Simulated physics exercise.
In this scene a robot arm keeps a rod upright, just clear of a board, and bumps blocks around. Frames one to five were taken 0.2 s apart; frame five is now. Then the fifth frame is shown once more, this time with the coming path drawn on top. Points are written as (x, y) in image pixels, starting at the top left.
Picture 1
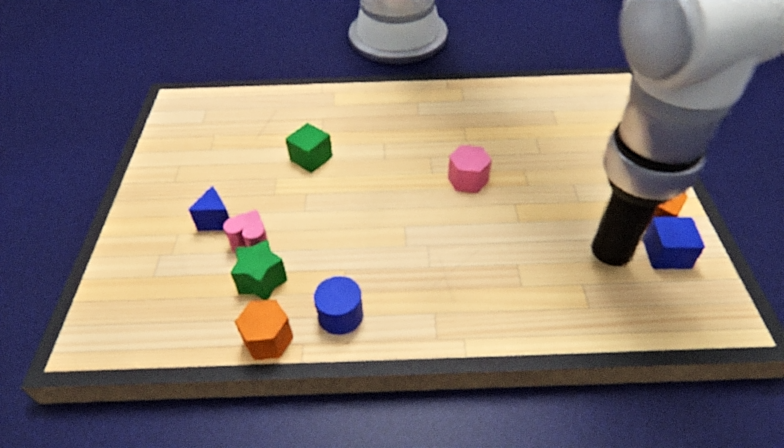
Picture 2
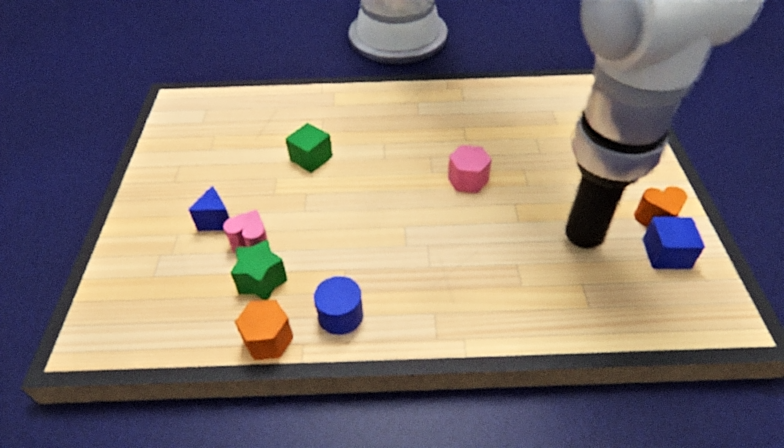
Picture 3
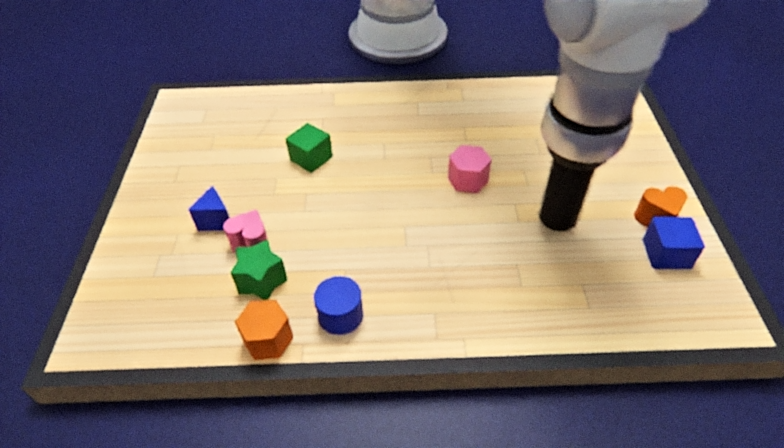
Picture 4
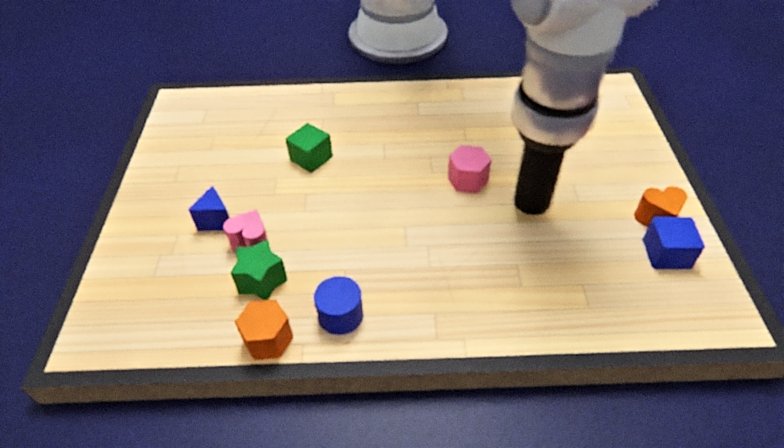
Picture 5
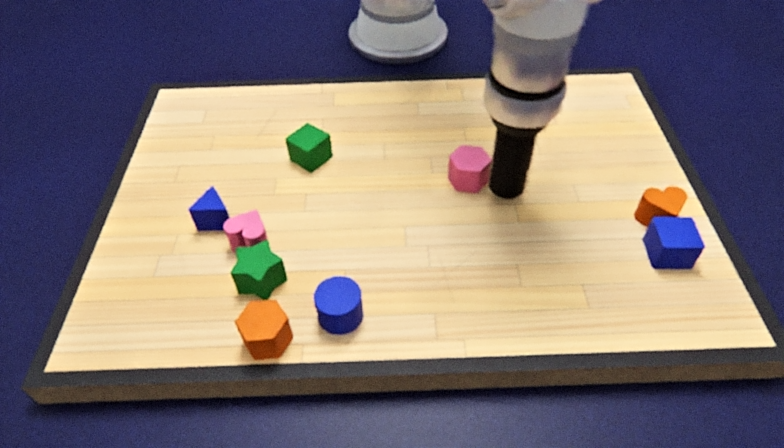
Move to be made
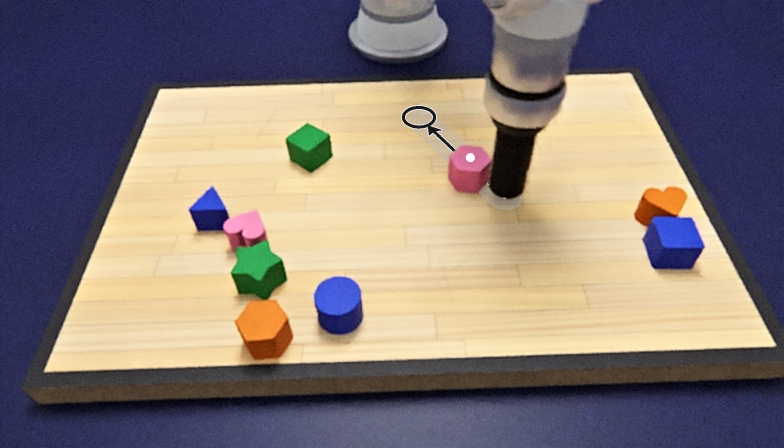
A robot arm with a black rod moving left from the orange heart and blue cube toward a pink six-sided block.
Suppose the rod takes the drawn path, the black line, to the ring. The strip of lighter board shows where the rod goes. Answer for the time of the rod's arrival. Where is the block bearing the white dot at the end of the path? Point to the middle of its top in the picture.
The block bearing the white dot ends near (424, 138).
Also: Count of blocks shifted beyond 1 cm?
That push would leave one block displaced by more than about 1 cm.
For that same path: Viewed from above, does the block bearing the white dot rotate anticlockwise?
Yes, it checks out.
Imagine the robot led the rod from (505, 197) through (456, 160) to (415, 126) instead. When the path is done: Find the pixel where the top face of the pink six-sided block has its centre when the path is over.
At (405, 132).
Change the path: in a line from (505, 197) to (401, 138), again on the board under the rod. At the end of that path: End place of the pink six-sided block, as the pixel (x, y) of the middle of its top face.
It should be at (366, 113) by then.
The drawn path runs from (505, 197) to (419, 117); the dot is on the pink six-sided block.
The first path, step by step. One third of the way, rod (474, 157); pink six-sided block (438, 142), turned 45° anticlockwise.
Two thirds of the way, rod (445, 130); pink six-sided block (424, 138), turned 70° anticlockwise.
At the end, rod (419, 106); pink six-sided block (424, 138), turned 70° anticlockwise.
